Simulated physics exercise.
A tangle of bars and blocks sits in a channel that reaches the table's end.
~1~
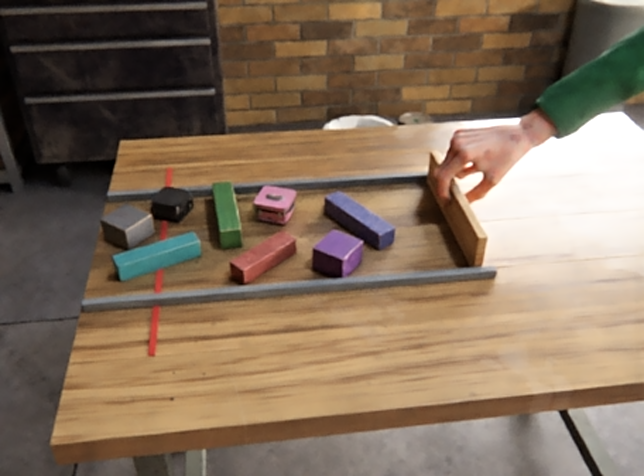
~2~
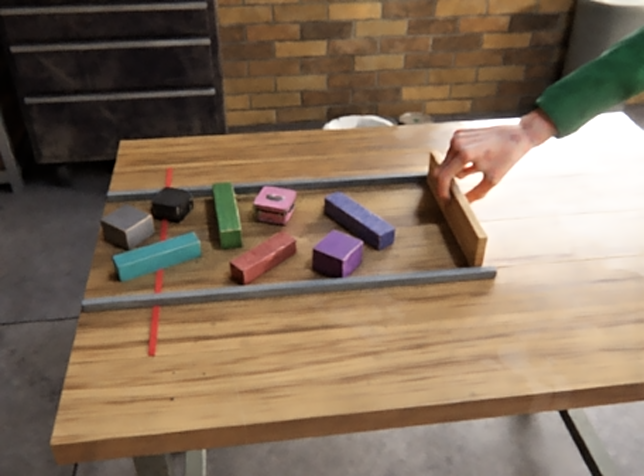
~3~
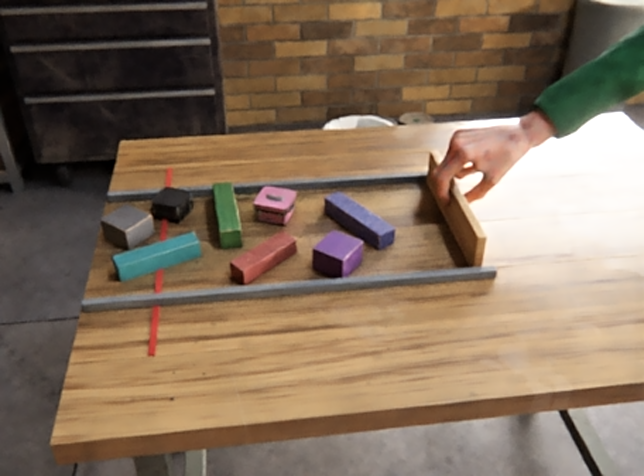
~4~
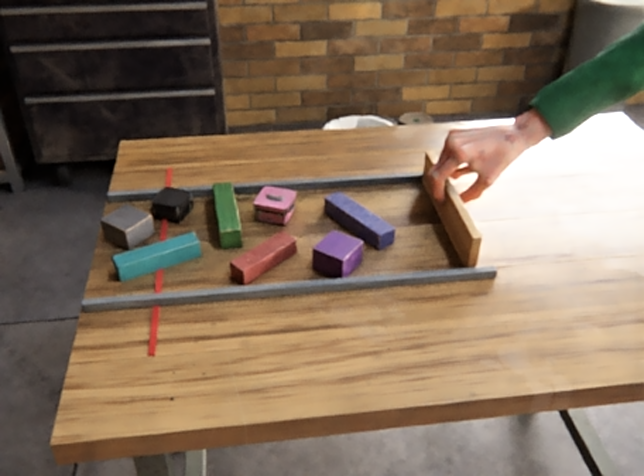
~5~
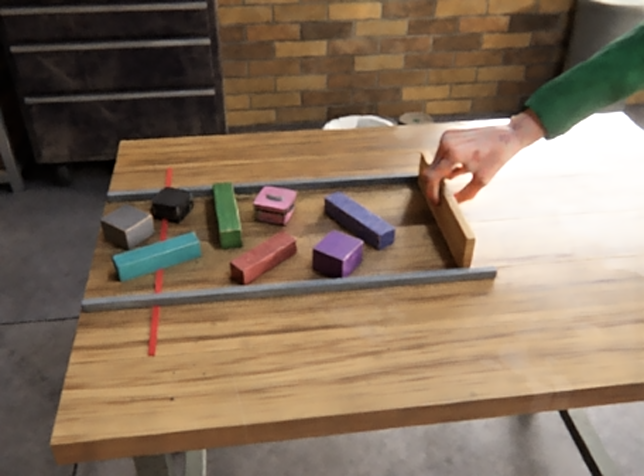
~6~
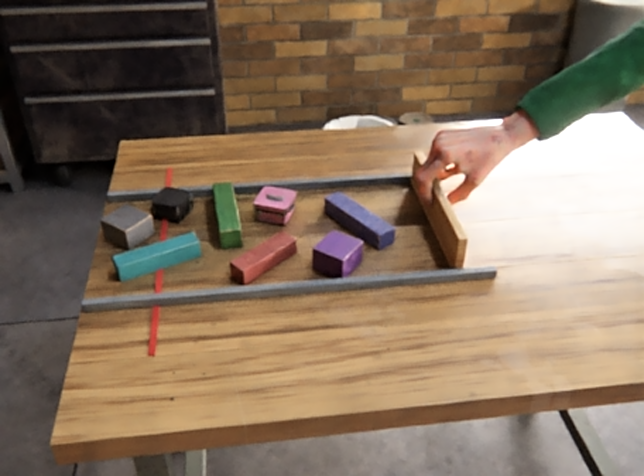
The footage shows colourful bars and blocks lying still between two rails on a wooden table marked with red tape, while a green-sleeved hand holds an upright board at the right and slides it slightly left.
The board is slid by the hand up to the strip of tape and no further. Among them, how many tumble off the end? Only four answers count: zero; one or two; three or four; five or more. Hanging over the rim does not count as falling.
My answer: Three or four.
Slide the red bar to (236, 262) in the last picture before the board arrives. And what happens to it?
That red bar hangs in there.
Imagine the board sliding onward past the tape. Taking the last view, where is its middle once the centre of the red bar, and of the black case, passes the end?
About (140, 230), and about (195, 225) for the other.
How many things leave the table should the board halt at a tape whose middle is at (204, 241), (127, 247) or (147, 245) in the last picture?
Tallies in the order asked: 0, 6, 4.
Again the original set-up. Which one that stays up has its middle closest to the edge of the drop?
That's the turquoise bar.
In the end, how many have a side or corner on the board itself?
2 touch it.
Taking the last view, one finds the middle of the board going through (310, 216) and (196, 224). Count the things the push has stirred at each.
The first count is 4, and then it's 8.
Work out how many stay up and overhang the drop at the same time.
I'd say 1 of them.
Soon after, none off yet; grey block at rest near (128, 227); turquoise bar at rest near (158, 256); black case at rest near (172, 205).
In the end, the number that fall off is three or four; gone, green bar, black case and grey block.
